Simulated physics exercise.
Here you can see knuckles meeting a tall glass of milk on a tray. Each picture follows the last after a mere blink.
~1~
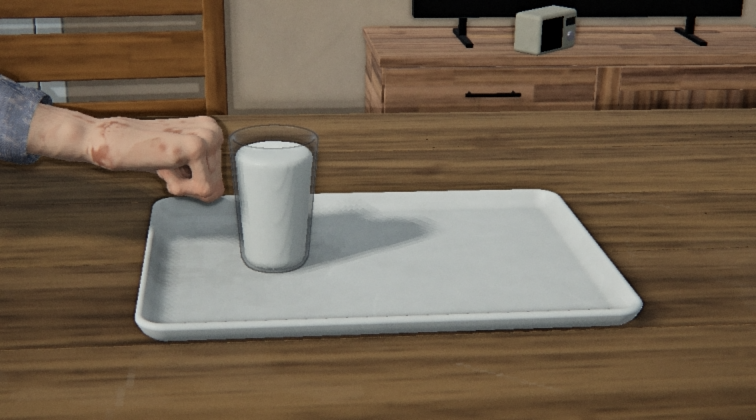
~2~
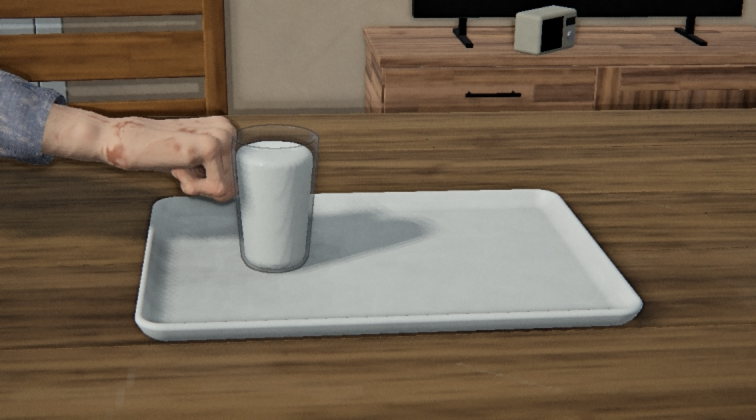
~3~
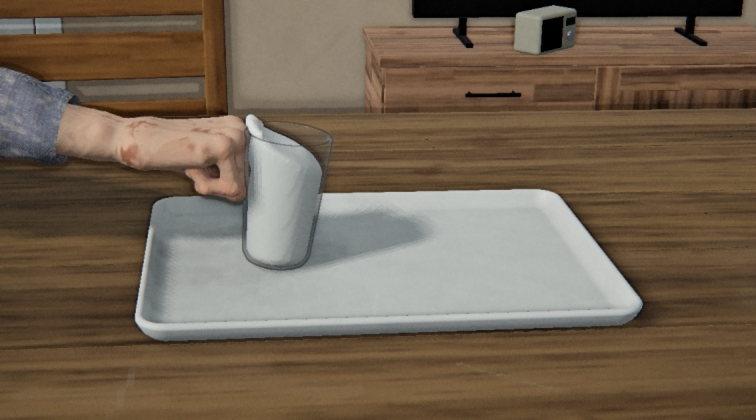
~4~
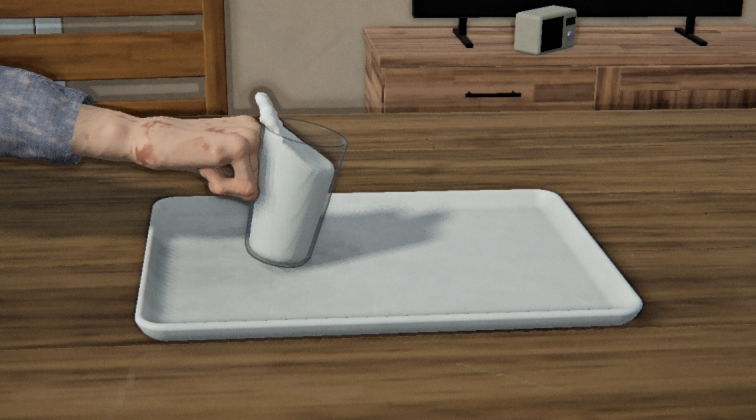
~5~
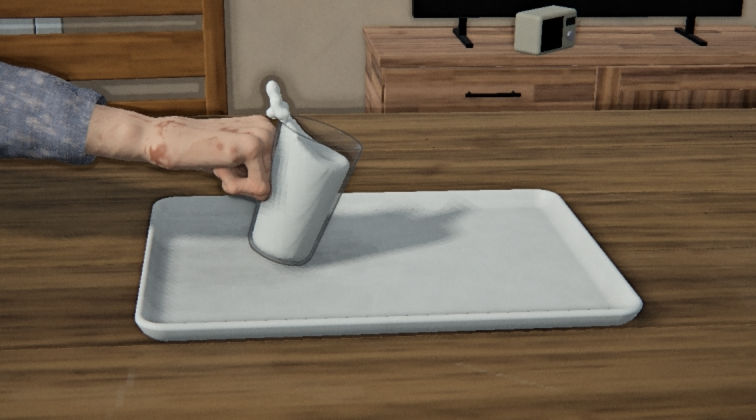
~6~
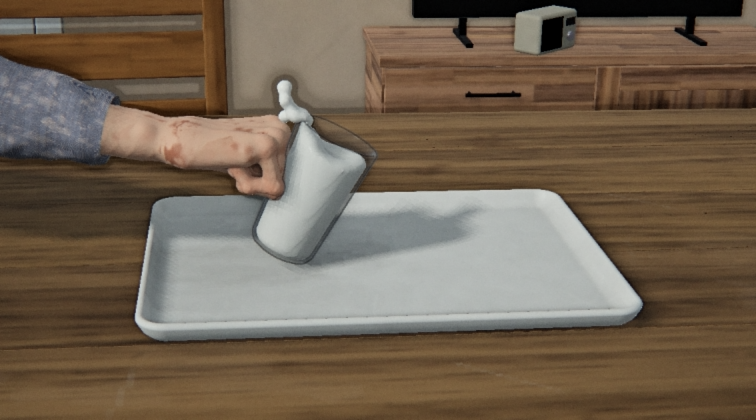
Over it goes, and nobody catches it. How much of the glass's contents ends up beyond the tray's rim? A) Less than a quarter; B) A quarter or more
Option B: A quarter or more.
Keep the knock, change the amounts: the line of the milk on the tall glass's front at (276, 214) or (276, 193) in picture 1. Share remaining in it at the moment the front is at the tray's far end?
First try: Roughly 60 %, second try: Roughly 70 %.
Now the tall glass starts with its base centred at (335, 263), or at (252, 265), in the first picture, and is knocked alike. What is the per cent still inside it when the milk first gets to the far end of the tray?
Around 65 per cent first, then around 50 per cent.
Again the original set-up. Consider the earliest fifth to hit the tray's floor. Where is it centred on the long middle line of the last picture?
Roughly the pixel (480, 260) on the tray.
A moment on, the tall glass is falling and 89 per cent is in the glass, 0 on the tray and 11 above or beyond its rim.
Next, the tall glass lies on its side and 51 per cent is in the glass, 37 on the tray and 11 above or beyond its rim.
Then the tall glass lies on its side and 27 per cent is in the glass, 44 on the tray and 29 above or beyond its rim.
Later the tall glass lies on its side and 13 per cent is in the glass, 35 on the tray and 51 above or beyond its rim.
In the end 49 per cent is held by tray and glass, 51 is off the tray.
